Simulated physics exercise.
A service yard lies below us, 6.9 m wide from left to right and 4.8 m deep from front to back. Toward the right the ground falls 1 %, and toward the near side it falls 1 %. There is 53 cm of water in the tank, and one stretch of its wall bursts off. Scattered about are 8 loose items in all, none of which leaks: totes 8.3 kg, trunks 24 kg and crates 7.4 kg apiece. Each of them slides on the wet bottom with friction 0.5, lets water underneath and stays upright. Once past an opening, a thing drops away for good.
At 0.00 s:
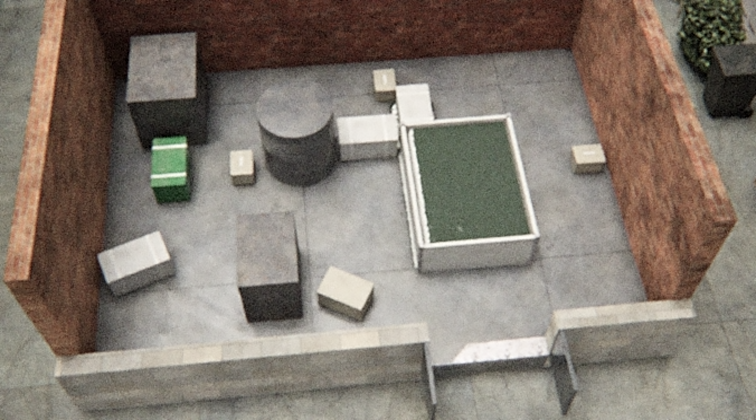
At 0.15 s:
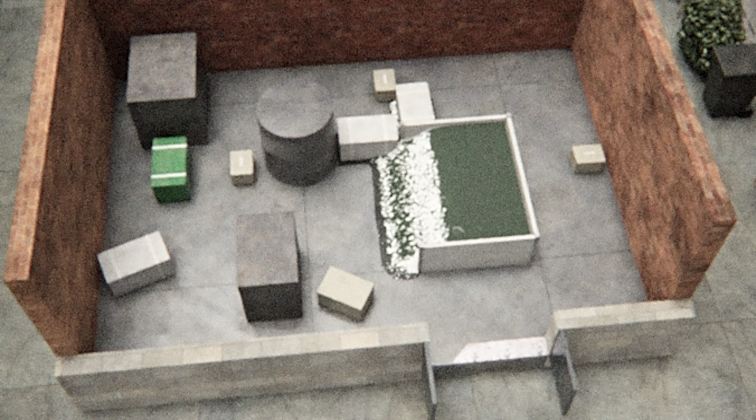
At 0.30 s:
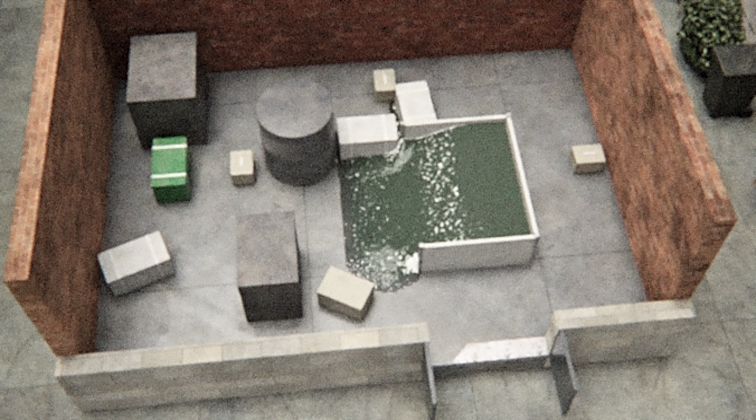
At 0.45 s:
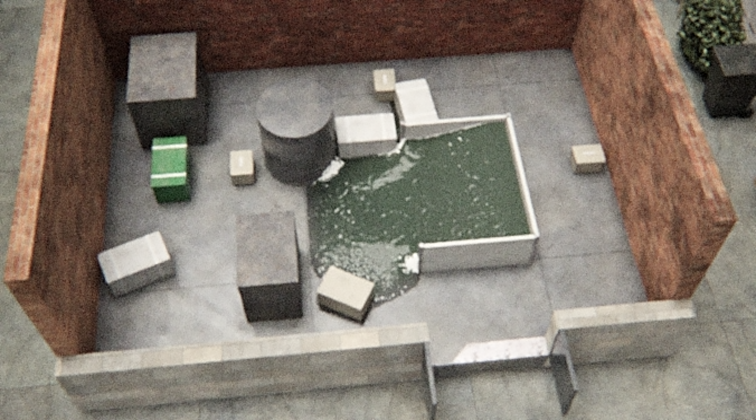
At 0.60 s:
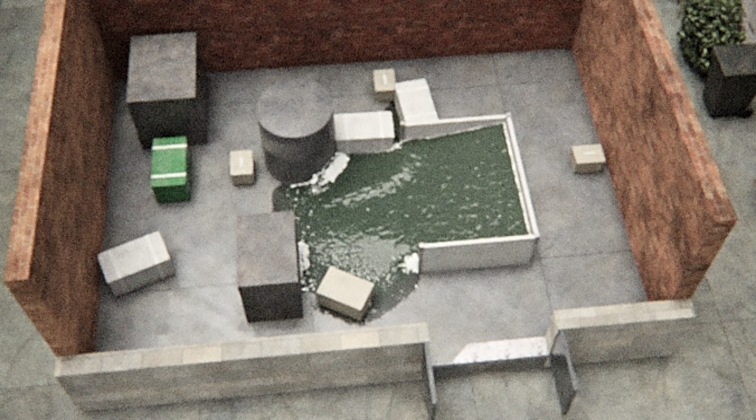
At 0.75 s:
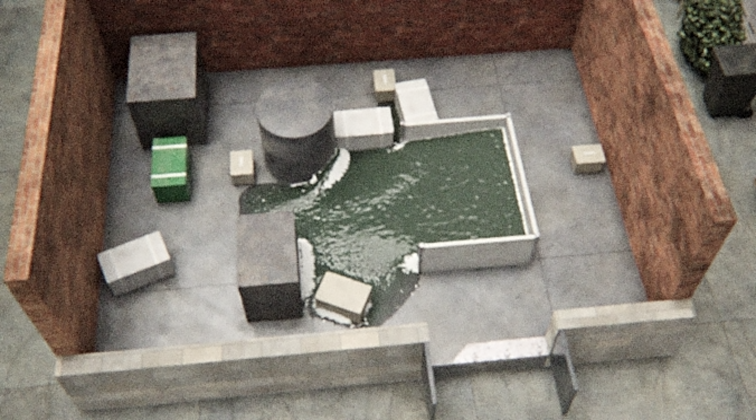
A tank's left wall bursts and green water spreads leftward across the yard around boxes.
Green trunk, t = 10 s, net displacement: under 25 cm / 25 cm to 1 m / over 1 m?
25 cm to 1 m.
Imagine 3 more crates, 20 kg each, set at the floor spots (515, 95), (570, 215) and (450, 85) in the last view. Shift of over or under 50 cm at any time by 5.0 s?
Lab note - in order: Below threshold / below threshold / below threshold.
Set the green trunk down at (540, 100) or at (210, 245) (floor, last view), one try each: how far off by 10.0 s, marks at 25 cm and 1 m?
One try each gives this: It remains roughly in place, then it goes a little way.
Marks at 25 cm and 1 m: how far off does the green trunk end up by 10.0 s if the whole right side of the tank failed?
So, for the green trunk: It holds steady.
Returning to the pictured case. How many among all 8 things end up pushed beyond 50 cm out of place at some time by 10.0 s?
That makes 4.
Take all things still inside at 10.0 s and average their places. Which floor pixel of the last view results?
They average out to somewhere around (358, 166).
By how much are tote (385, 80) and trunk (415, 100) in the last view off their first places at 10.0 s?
First 30 cm, then 10 cm.
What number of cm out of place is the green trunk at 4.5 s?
Some 50 cm from the start.
After 2.0 s the green trunk is near (164, 159), 0.1 m from its start, aground; 0 of 8 are out; 1 afloat.
After 4.5 s the green trunk is near (136, 145), 0.5 m from its start, aground; 0 of 8 are out; 2 afloat.
After 7.0 s the green trunk is near (136, 154), 0.5 m from its start, afloat; 0 of 8 are out; 4 afloat.
After 10.0 s the green trunk is near (132, 168), 0.5 m from its start, aground; 0 of 8 are out; 0 afloat.
